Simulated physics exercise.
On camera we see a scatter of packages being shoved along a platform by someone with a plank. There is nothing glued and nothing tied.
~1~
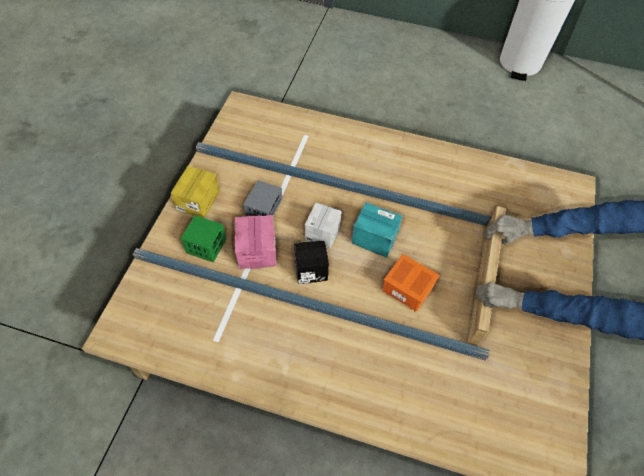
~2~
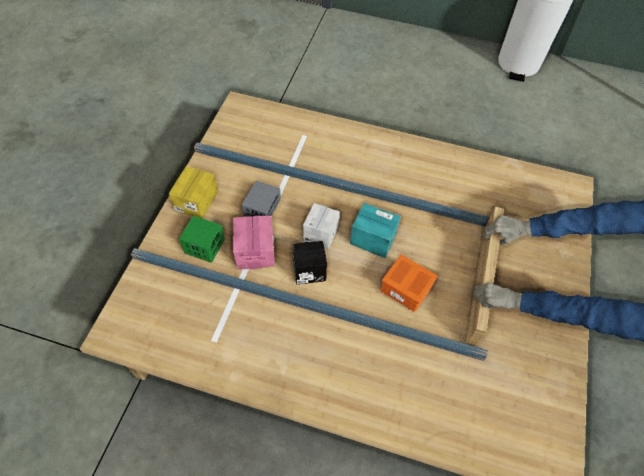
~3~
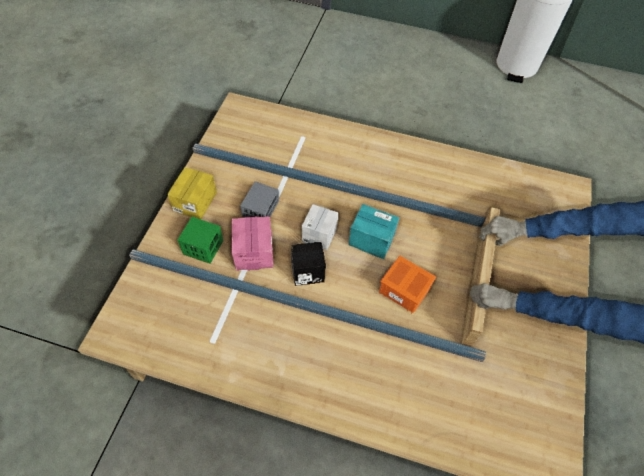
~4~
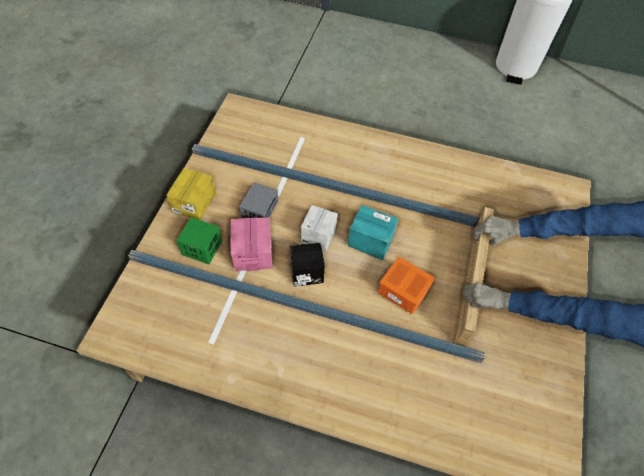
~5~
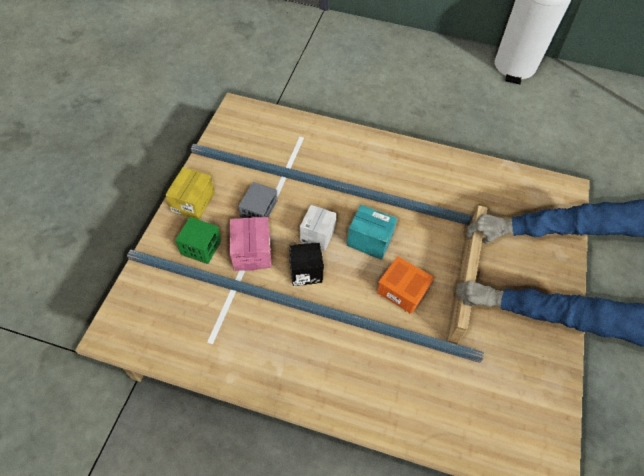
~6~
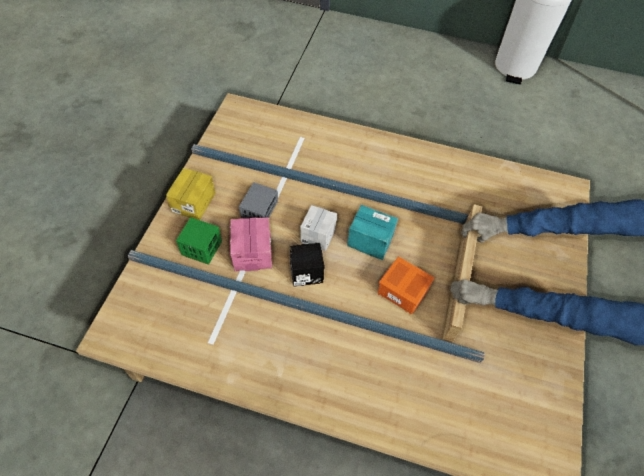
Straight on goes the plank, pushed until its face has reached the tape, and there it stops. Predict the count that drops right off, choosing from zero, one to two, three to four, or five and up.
The edge claims under three, at least one.
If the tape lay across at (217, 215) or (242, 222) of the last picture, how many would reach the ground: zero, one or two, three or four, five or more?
Taking the places in turn, I'd pick three or four and then either one or two.
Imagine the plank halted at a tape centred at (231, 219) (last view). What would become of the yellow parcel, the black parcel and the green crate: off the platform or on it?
The yellow parcel does not stay; as for the black parcel, it remains in place; and the green crate does not stay.
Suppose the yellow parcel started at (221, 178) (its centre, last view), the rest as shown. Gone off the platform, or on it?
From that spot it never drops.
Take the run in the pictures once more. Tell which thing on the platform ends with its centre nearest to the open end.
The one is the pink parcel.
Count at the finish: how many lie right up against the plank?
2 in contact.
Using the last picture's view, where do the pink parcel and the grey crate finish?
Look around (168, 220) for the first and around (199, 186) for the second.
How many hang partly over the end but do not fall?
Count: 0.
A little later, none off yet; yellow parcel at rest near (192, 194); green crate at rest near (200, 241); grey crate at rest near (259, 204).
Next, none off yet; yellow parcel moving near (190, 193); green crate shifted about its own width near (167, 232); grey crate shifted about its own width near (231, 196).
When it is over, the number that fall off is one or two; down, green crate and yellow parcel.
